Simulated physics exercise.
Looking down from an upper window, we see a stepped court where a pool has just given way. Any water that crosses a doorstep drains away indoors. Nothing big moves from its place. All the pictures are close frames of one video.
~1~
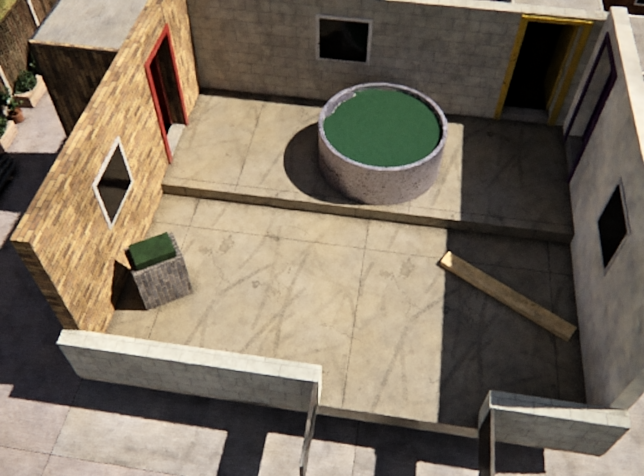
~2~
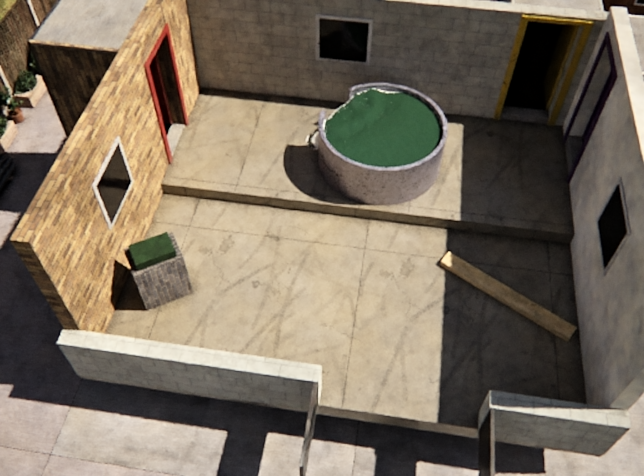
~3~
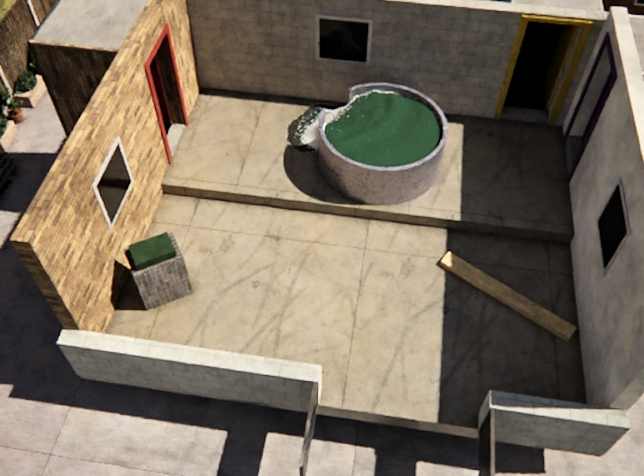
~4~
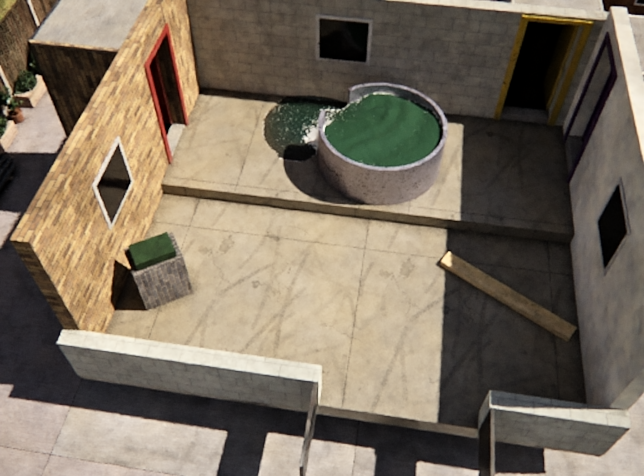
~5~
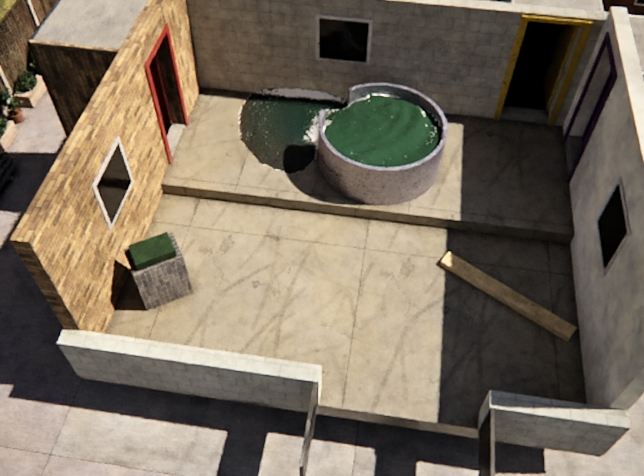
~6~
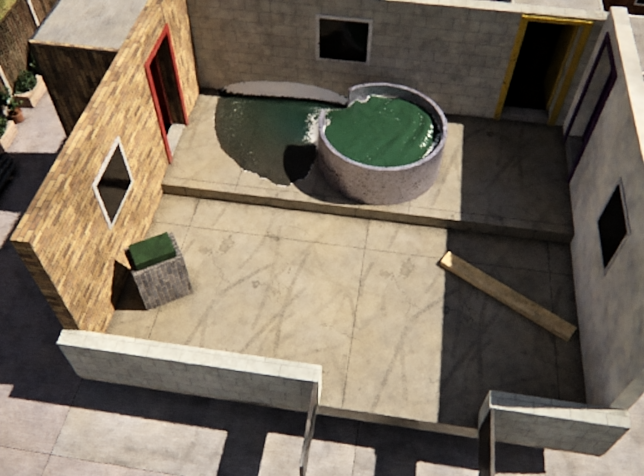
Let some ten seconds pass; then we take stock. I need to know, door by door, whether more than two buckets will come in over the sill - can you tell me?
My prediction: Purple door: Up to two buckets; red door: Above two buckets; yellow door: Up to two buckets.
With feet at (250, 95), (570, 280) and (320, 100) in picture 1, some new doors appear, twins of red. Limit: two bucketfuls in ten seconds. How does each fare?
Reading them off: Comes out higher, comes out lower, comes out higher.
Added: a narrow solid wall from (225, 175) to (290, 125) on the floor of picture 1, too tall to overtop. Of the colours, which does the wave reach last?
That's the purple door.
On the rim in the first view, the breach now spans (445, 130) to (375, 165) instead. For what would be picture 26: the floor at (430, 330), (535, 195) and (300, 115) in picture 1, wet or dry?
Submerged, submerged, bone-dry.
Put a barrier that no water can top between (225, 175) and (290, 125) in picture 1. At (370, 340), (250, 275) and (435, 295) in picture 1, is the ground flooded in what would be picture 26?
Taking them in order, I'd say parched, soaked and parched.
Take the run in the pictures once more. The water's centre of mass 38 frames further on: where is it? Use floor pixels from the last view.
I reckon somewhere around (296, 194).
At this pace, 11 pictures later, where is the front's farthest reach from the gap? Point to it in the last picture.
The front's farthest point is close to (148, 232).
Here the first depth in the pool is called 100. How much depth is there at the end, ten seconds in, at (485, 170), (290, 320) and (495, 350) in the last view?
Taking the places in turn, I get roughly 2, 8 and 8 percent.
A moment on, water covers 15 % of the floor; the purple door not reached, the red door under two buckets in, the yellow door not reached.
Next, water covers 20 % of the floor; the purple door not reached, the red door over two buckets in, the yellow door not reached.
Then, water covers 40 % of the floor; the purple door not reached, the red door far over two buckets in, the yellow door wet at the sill, nothing in.
Later, water covers 60 % of the floor; the purple door wet at the sill, nothing in, the red door far over two buckets in, the yellow door wet at the sill, nothing in.
In the end, water covers 85 % of the floor; the purple door wet at the sill, nothing in, the red door far over two buckets in, the yellow door wet at the sill, nothing in.
